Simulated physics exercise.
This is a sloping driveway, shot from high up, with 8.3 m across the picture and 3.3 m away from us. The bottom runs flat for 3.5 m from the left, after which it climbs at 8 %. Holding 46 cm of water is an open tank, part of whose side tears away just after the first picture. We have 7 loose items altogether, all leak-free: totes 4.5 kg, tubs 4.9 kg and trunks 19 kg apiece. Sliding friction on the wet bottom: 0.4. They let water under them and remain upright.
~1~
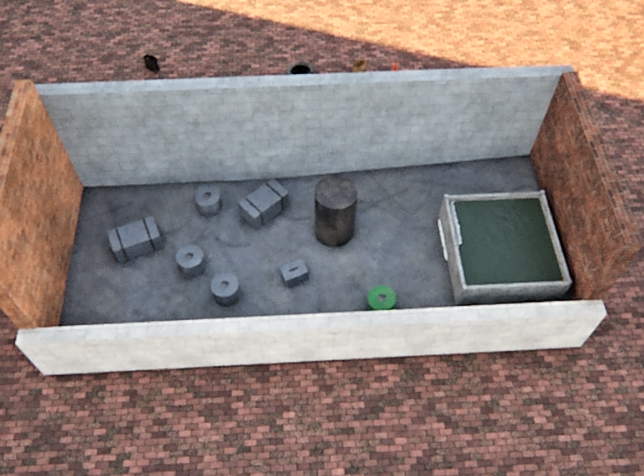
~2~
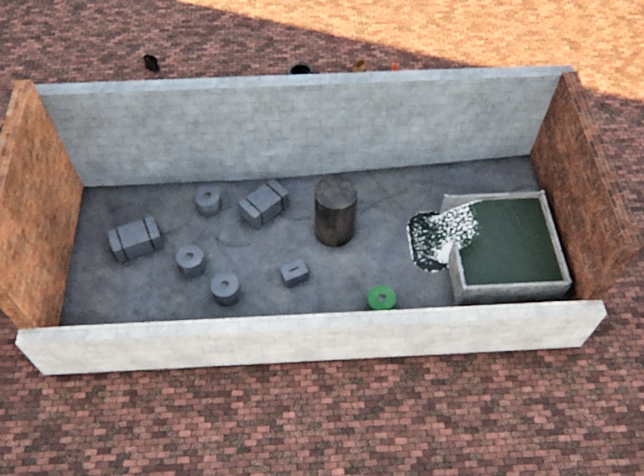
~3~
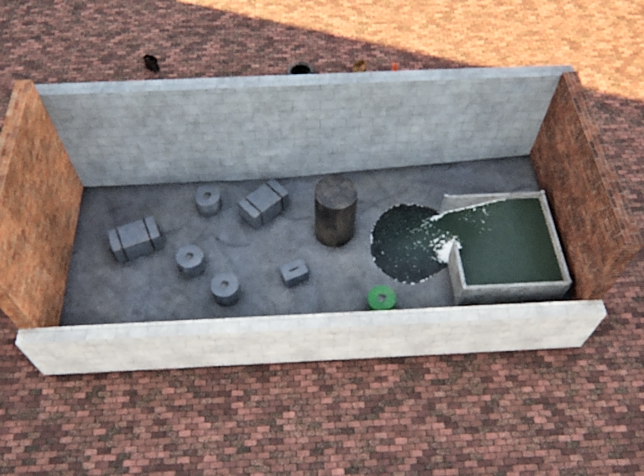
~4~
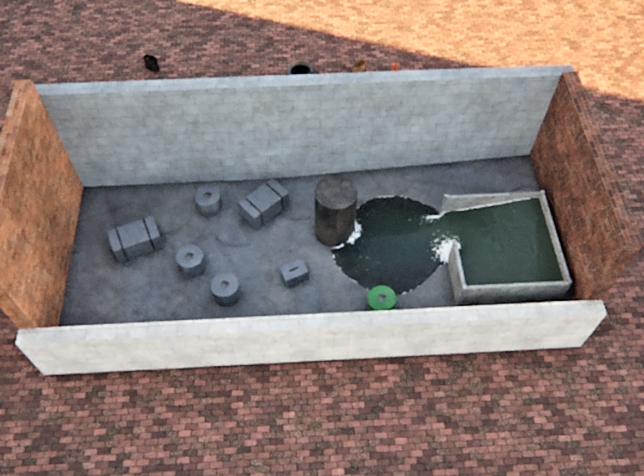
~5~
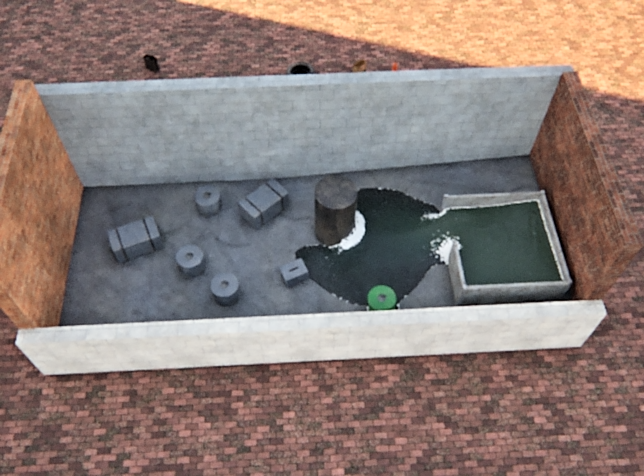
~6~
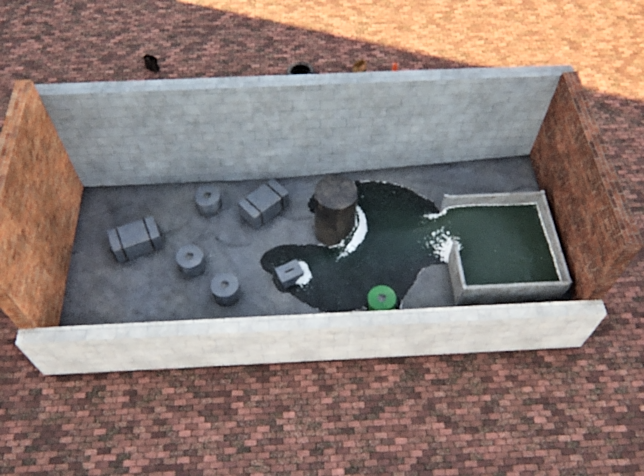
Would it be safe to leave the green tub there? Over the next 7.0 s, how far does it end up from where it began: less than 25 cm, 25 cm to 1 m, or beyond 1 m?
It ends up less than 25 cm away.
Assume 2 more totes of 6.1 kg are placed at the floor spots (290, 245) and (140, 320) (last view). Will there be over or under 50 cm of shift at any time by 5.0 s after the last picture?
In that order: Less, more.
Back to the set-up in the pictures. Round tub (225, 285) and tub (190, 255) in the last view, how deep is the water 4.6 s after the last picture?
Depths: Near 12 cm, then near 8 cm.
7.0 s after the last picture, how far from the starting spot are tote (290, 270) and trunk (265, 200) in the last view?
Going in order, that's 150 cm then 80 cm.
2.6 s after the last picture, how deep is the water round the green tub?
Close to 1 centimetres.
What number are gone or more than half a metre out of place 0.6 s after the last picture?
The answer is 1.
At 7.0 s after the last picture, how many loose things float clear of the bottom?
6 at that moment.
Then, 0.6 s after the last picture the green tub is near (384, 298), 0.0 m from its start, aground; 0 afloat.
Then, 2.6 s after the last picture the green tub is near (384, 298), 0.0 m from its start, aground; 3 afloat.
Then, 4.6 s after the last picture the green tub is near (384, 298), 0.0 m from its start, aground; 5 afloat.
Then, 7.0 s after the last picture the green tub is near (384, 298), 0.0 m from its start, aground; 6 afloat.
